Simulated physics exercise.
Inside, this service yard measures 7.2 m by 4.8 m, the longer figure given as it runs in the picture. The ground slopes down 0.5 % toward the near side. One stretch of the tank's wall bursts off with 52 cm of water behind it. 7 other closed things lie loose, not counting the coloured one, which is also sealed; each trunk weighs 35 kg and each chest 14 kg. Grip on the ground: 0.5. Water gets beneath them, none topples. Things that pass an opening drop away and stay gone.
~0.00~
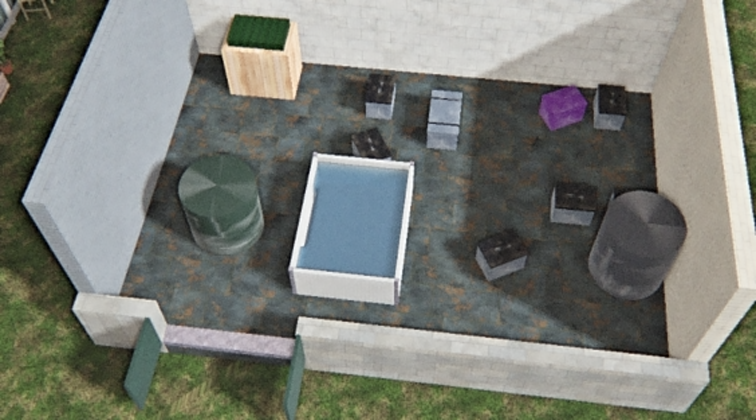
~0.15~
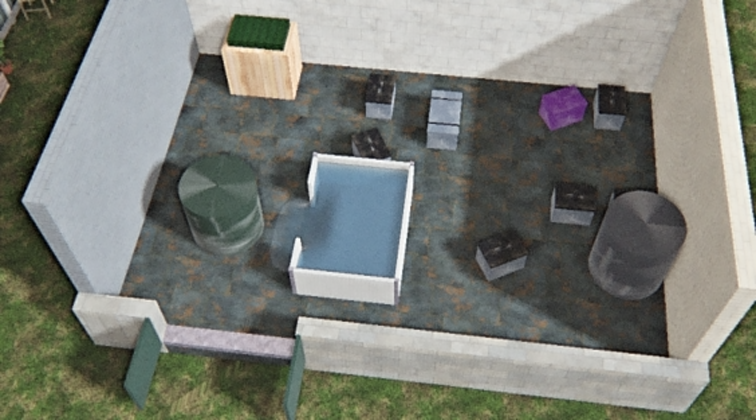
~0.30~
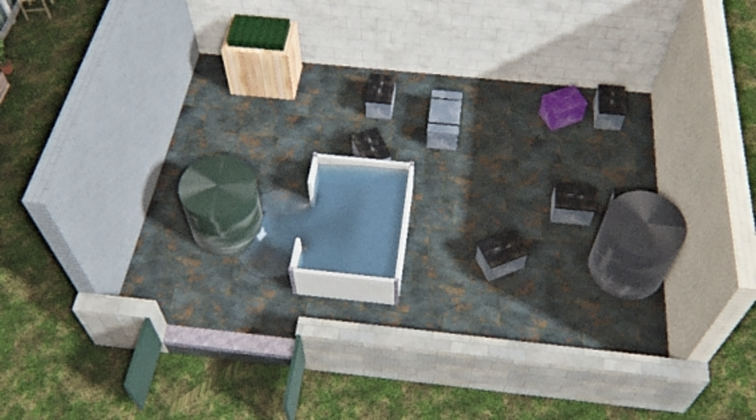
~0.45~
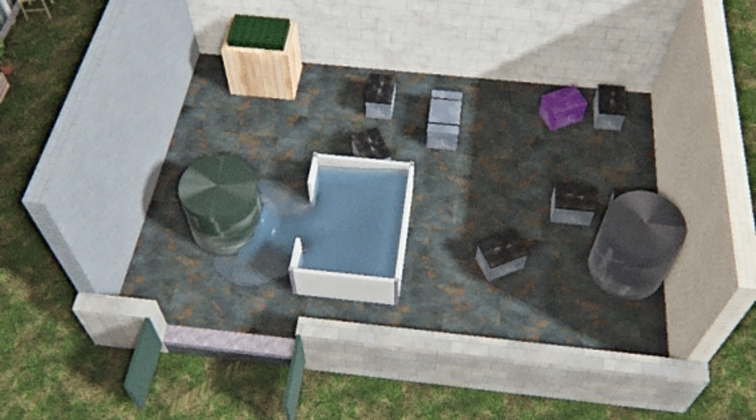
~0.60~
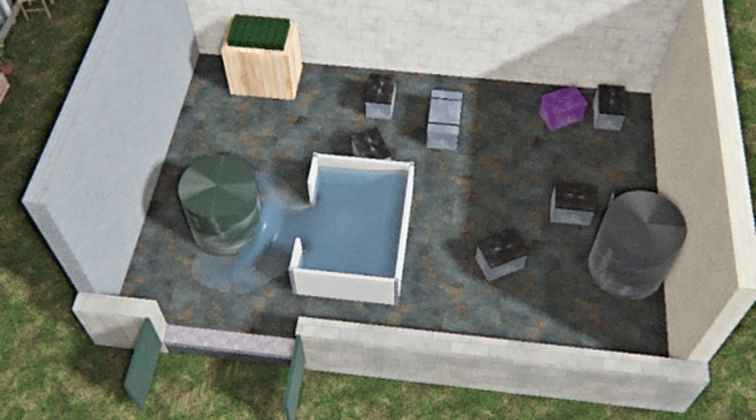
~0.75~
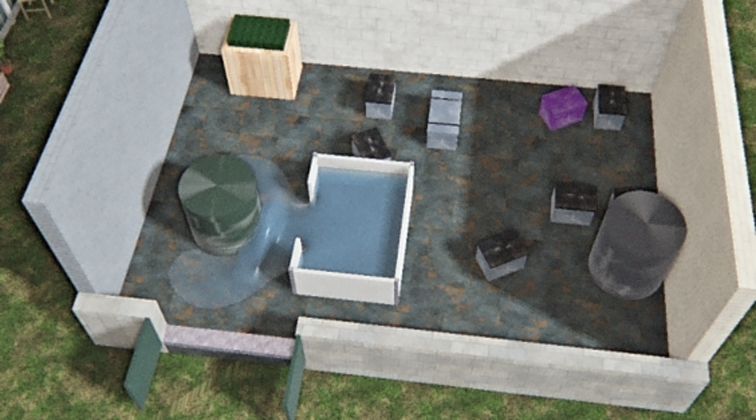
The left wall of a white-sided water tank in a walled yard broke open, and water poured out and spread around the green cylinder's base while the purple chest and the dark boxes stayed still.
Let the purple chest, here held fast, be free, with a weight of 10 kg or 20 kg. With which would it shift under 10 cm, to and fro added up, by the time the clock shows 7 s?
I expect the lighter figure to be plenty.
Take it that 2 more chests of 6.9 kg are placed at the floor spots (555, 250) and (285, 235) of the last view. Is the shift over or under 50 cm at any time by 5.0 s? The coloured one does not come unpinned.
The first is within the limit, the second over the limit.
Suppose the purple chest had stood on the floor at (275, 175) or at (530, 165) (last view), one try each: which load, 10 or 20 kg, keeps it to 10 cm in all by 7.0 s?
First spot: No mass works; second spot: Light mass works.
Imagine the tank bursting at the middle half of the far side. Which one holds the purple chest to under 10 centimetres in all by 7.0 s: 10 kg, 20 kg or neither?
Then I'd expect only the heavy mass to do.
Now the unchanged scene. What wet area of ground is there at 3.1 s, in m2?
My estimate is roughly 14 m2.
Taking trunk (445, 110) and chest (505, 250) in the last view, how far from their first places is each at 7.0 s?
So the first is off by 0 centimetres, the second by 0 centimetres.
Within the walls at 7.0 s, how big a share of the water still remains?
Around 70 % of the water.
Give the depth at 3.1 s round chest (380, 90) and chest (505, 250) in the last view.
Depth approx. 1 cm / 0 cm.
After 1.4 s the purple chest would be 0 cm from its start with 10 kg and 0 cm from its start with 20 kg; 0 cm of water round it then.
After 3.1 s the purple chest would be 0 cm from its start with 10 kg and 0 cm from its start with 20 kg; 0 cm of water round it then.
After 4.9 s the purple chest would be 0 cm from its start with 10 kg and 0 cm from its start with 20 kg; 0 cm of water round it then.
After 7.0 s the purple chest would be 0 cm from its start with 10 kg and 0 cm from its start with 20 kg; 1 cm of water round it then.
